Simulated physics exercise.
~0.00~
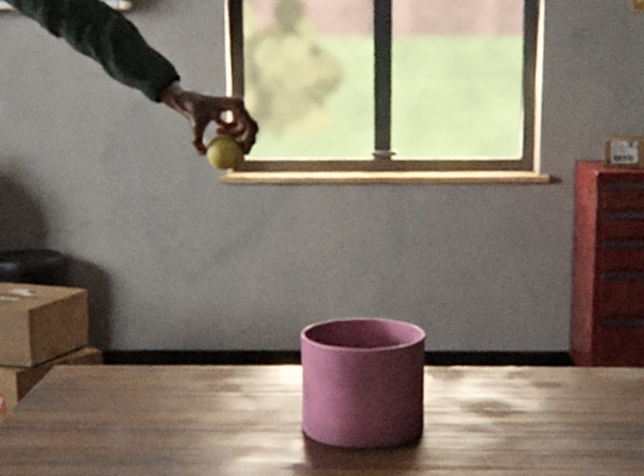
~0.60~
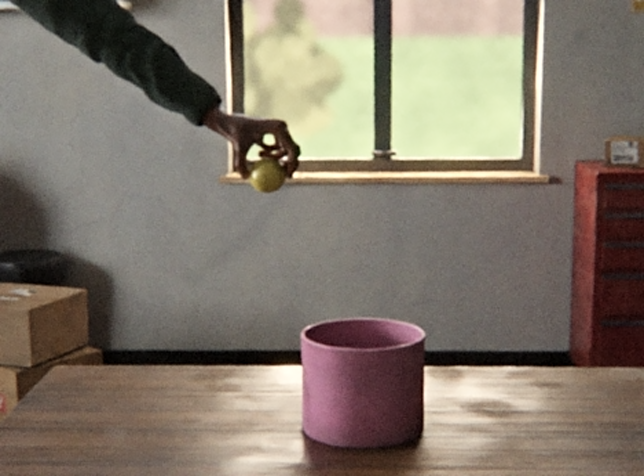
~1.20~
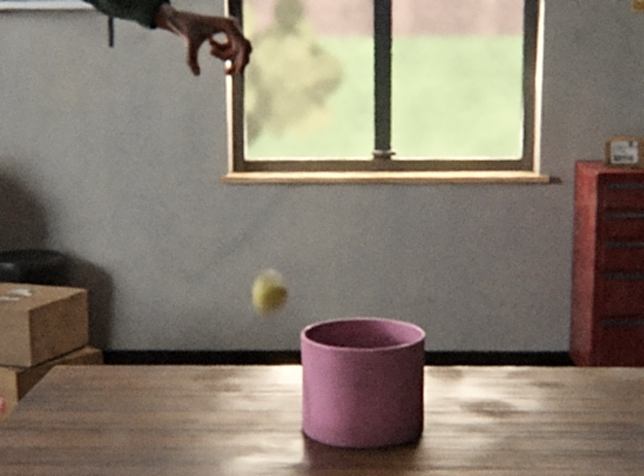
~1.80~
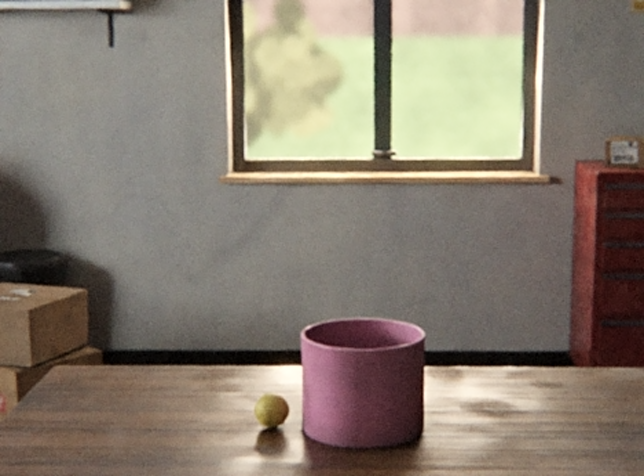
A small yellow-green lemon, held by a hand above a wooden table, was carried right and slightly down, then released as the hand drew back. It dropped past the purple container and ended up on the tabletop just to its left.
